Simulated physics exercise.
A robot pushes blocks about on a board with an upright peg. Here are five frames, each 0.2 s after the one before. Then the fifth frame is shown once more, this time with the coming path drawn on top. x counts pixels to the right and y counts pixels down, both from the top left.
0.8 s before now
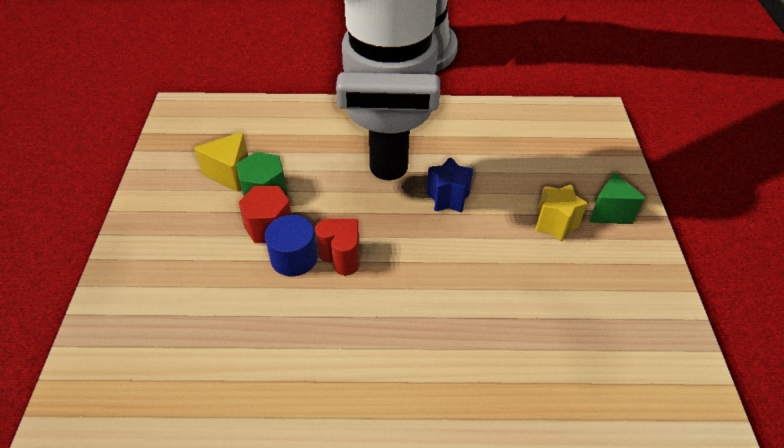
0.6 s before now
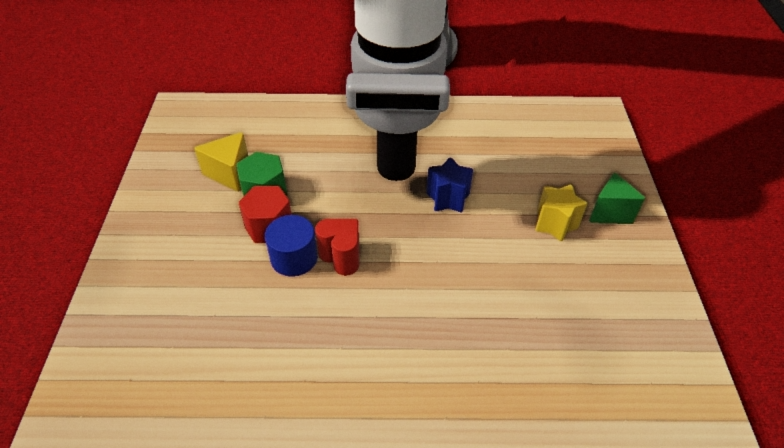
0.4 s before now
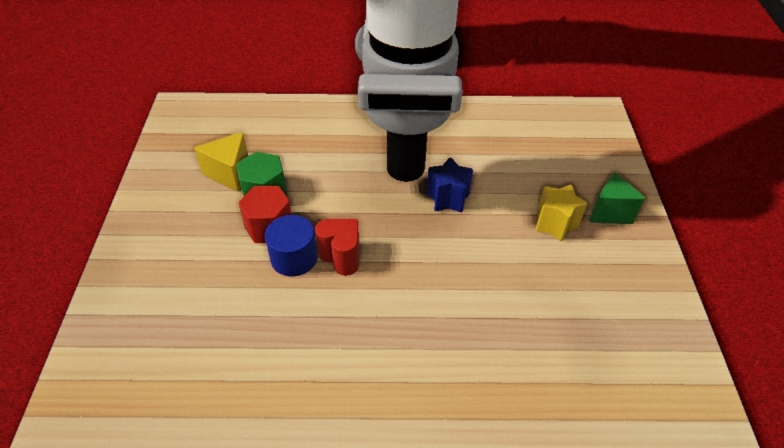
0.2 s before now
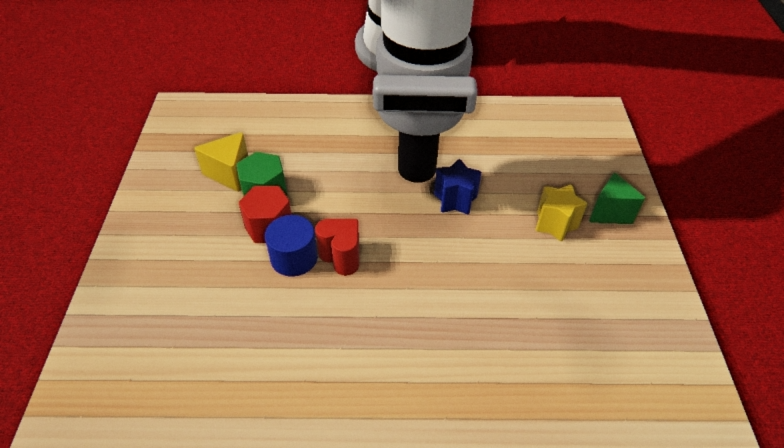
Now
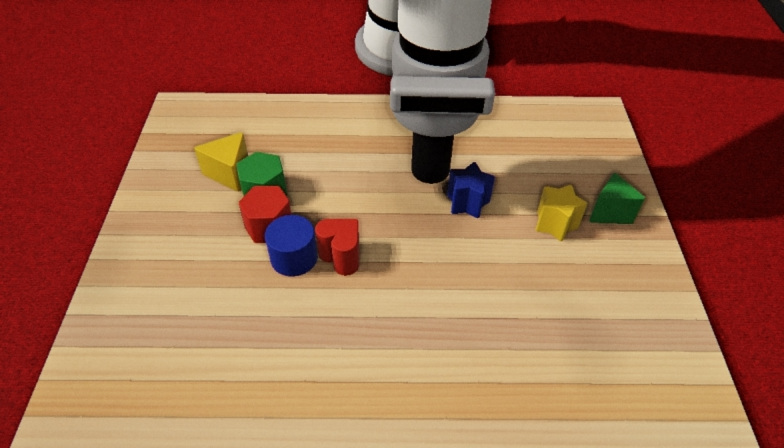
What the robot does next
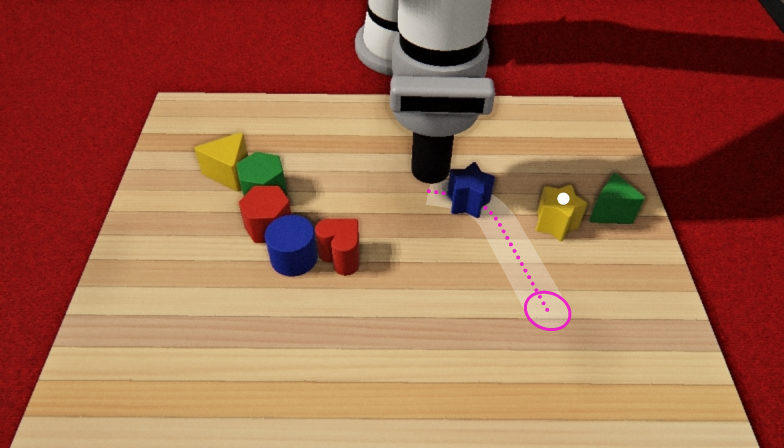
On a striped wooden board over a red surface, a robot arm holds a black peg upright to the left of a blue star block, among other coloured blocks. The peg slides right until it meets the star, then nudges it a short way right while the other blocks stay still.
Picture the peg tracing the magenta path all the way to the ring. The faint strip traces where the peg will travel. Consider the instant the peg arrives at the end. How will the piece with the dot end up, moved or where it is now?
Here the piece with the dot moves off its spot.
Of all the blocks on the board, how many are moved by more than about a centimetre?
It displaces two.
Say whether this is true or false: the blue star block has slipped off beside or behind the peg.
True - the claim holds.
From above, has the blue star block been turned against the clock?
Going by the path, yes.
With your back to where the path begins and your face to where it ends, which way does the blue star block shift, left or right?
Left.
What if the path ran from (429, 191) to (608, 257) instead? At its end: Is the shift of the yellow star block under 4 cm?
Short answer: No.
Path on the board, from (429, 191) through (487, 209) and (517, 255) to (548, 310); the dot is on the yellow star block.
On the path given first. One third of the way, peg at (490, 190); blue star block at (524, 199), turned 40° clockwise.
Two thirds of the way, peg at (522, 237); blue star block at (562, 229); yellow star block at (578, 204), turned 45° anticlockwise.
At the end, peg at (554, 293); blue star block at (567, 233), turned 25° anticlockwise; yellow star block at (578, 204), turned 45° anticlockwise.
